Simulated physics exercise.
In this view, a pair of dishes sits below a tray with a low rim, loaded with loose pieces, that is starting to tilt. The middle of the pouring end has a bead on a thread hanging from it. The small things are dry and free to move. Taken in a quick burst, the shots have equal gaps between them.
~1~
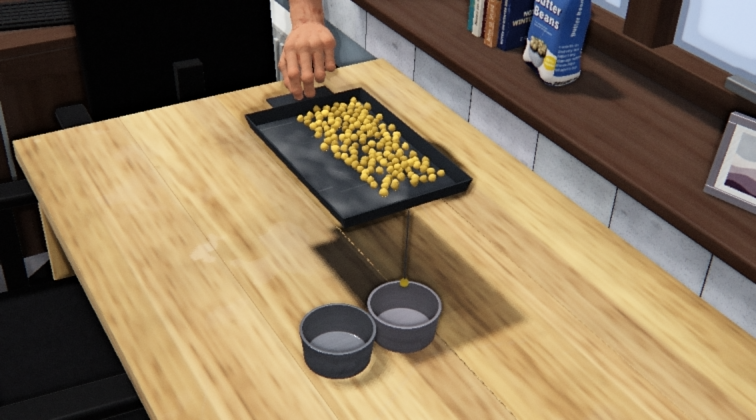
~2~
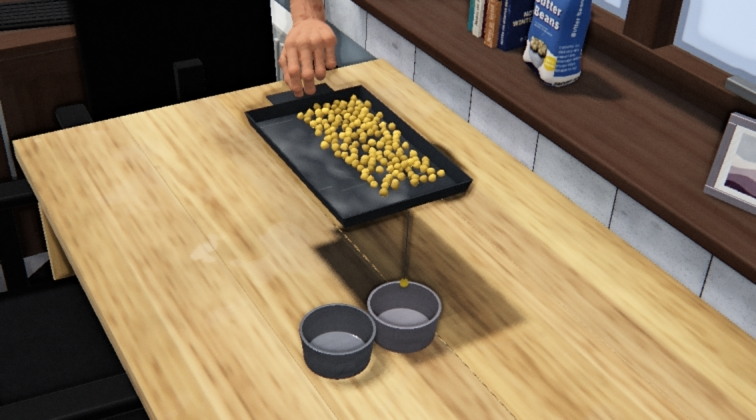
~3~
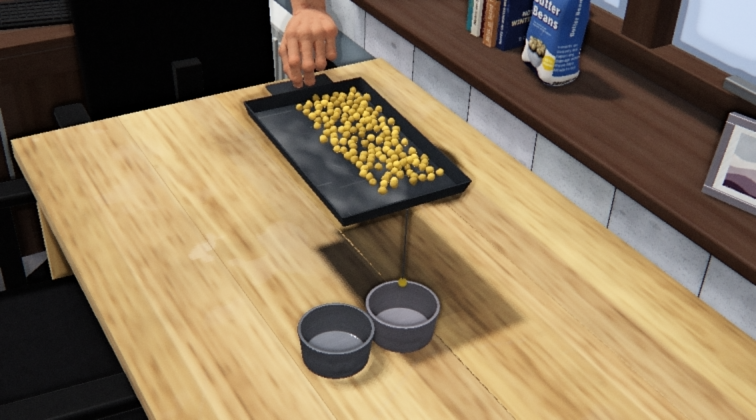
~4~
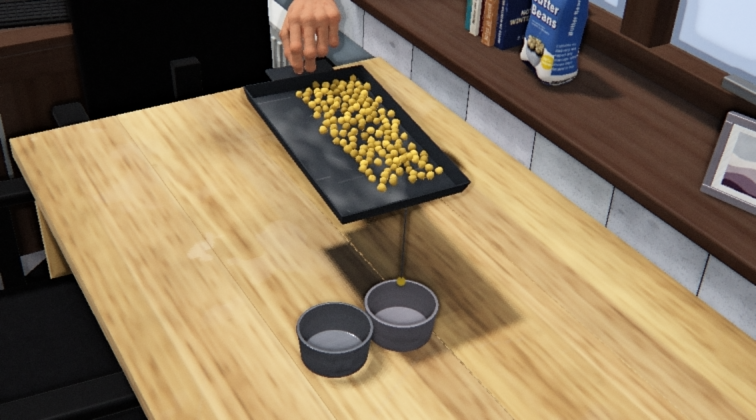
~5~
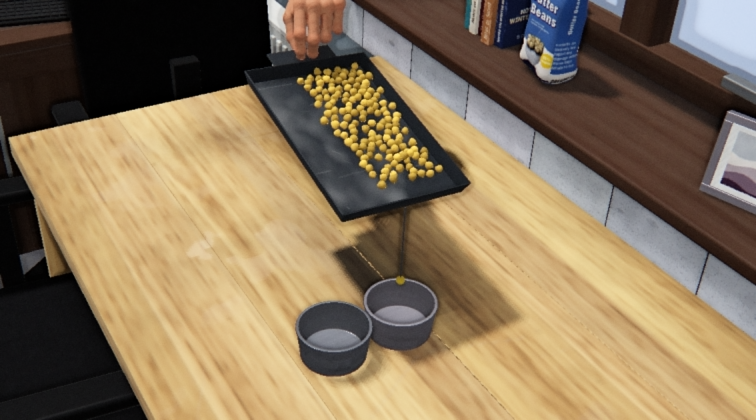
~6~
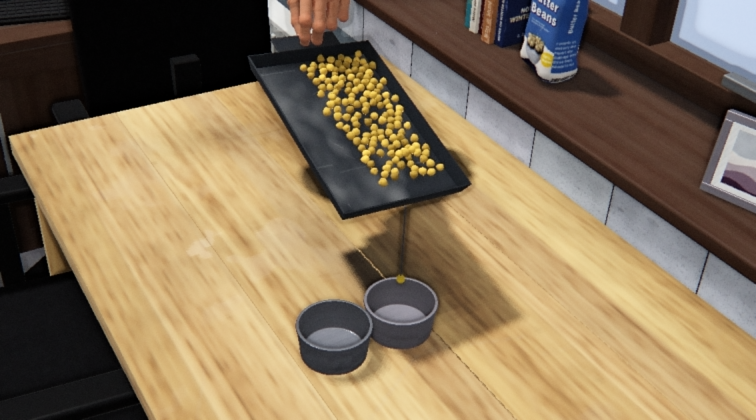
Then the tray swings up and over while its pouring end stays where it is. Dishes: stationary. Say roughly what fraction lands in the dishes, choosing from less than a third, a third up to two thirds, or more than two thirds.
I would say less than a third.
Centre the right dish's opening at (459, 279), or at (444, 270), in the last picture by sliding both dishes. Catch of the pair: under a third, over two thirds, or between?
For the first try it's the middle third, and for the second it's under a third.
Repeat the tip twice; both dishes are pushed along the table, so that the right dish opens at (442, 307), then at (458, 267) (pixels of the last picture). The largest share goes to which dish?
Tries in order: The one to the right, the one to the right.
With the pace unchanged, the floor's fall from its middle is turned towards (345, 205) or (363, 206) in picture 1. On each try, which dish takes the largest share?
Order of results: The left-placed dish, followed by the left-placed dish.
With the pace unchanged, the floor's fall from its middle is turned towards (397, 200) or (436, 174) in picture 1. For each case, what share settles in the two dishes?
I'd expect around 40 in a hundred first and around 0 in a hundred second.
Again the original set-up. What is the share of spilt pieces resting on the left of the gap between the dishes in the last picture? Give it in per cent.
It works out at some 0 percent.
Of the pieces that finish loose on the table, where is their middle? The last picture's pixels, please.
Around (474, 328).
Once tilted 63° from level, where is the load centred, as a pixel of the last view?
Mark it at roughly (430, 162) in the final frame.
Just after the last frame, tray tipped steeply; almost all on the tray; just a few in the air.
A moment on, tray tipped past a quarter turn; the larger part on the tray; just a few in the right dish; roughly a quarter outside both; just a few in the air.
Further on, tray tipped past a quarter turn; about a tenth in the right dish; the larger part outside both.
When it is over, tray tipped past a quarter turn; not one in the left dish; about a tenth in the right dish; the larger part outside both.
